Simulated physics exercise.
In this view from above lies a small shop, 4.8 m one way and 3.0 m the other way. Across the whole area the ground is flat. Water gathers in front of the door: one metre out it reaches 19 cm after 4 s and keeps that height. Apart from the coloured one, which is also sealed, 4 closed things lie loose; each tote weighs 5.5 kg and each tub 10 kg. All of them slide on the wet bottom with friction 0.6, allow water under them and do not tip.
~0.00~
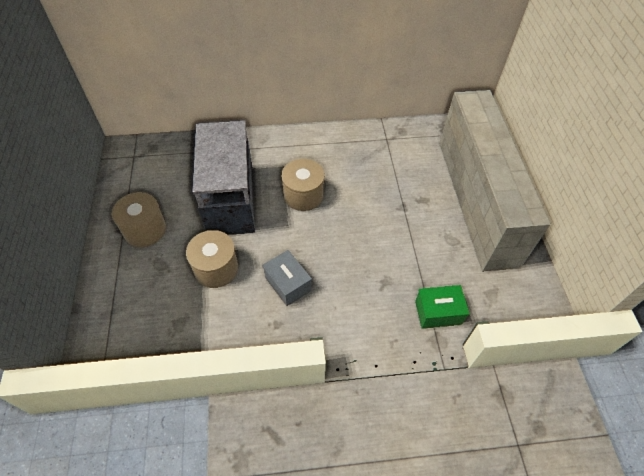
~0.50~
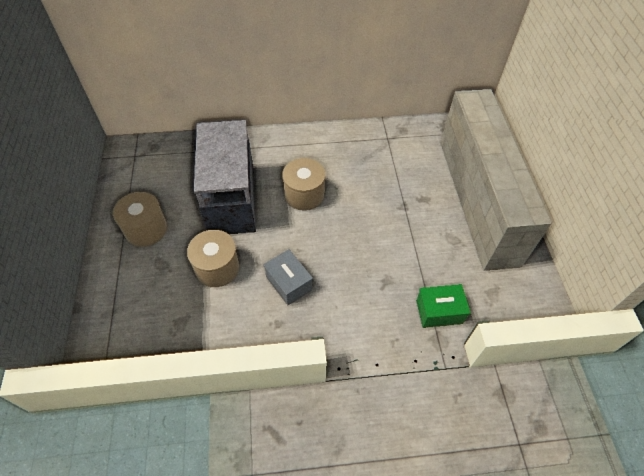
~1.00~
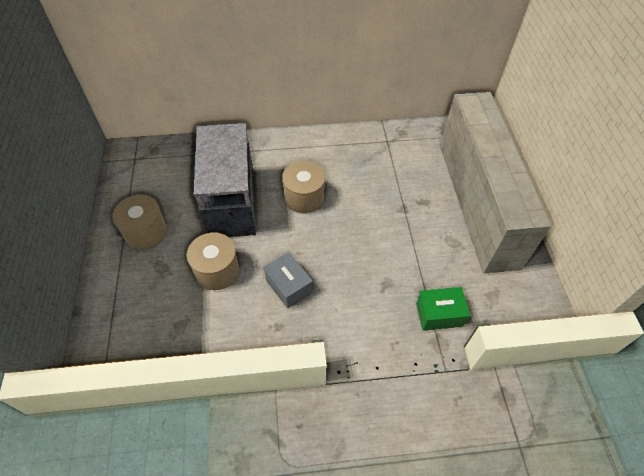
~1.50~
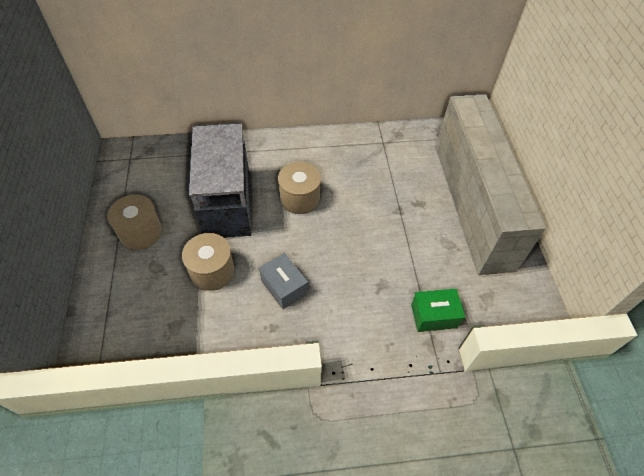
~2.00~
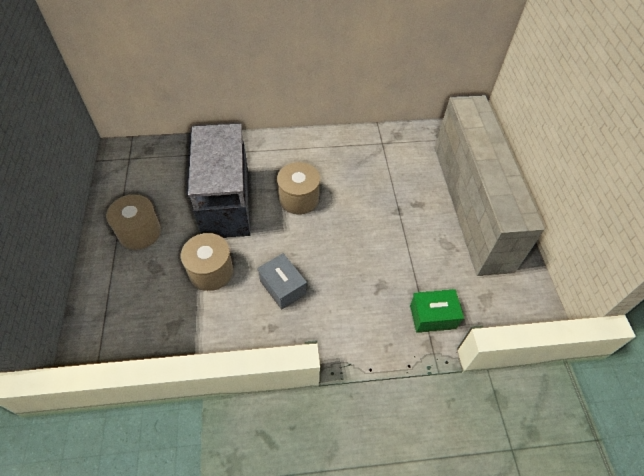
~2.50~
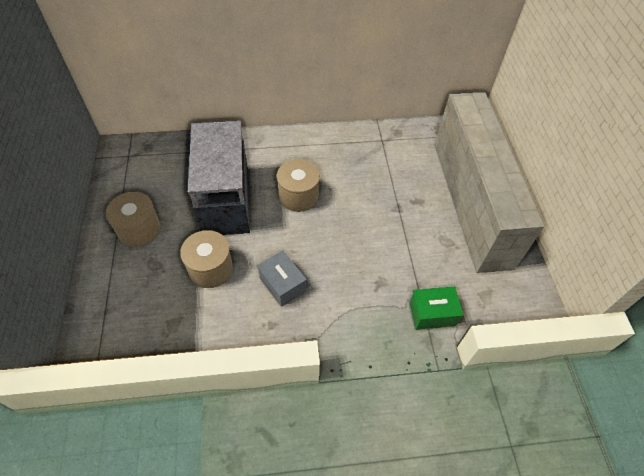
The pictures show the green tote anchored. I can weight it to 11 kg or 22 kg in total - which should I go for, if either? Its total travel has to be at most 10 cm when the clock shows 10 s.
Make it 22 kg.
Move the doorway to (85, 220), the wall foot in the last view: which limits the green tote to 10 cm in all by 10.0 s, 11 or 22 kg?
Note: Only the heavier mass keeps it.
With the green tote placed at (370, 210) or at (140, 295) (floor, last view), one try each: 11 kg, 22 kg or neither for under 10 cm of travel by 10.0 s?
In turn: Only the larger holds; the smaller is enough.
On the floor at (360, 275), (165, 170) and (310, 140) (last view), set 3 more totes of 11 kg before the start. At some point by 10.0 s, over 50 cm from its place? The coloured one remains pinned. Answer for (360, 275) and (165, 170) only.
The first is further, the second not as far.
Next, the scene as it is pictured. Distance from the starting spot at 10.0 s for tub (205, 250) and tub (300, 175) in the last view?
Shifts: 10 cm / 80 cm.
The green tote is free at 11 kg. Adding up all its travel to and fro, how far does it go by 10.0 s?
Total path: Approx. 80 cm.
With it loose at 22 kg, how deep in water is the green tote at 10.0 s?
Depth: Approx. 10 cm.
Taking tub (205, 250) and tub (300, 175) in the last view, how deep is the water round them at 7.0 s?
About 3 and 11 cm.
After 3.5 s the green tote would be 0 cm from its start with 11 kg and 0 cm from its start with 22 kg; 4 cm of water round it then.
After 4.5 s the green tote would be 28 cm from its start with 11 kg and 0 cm from its start with 22 kg; 7 cm of water round it then.
After 7.0 s the green tote would be 68 cm from its start with 11 kg and 0 cm from its start with 22 kg; 6 cm of water round it then.
After 10.0 s the green tote would be 72 cm from its start with 11 kg and 0 cm from its start with 22 kg; 10 cm of water round it then.
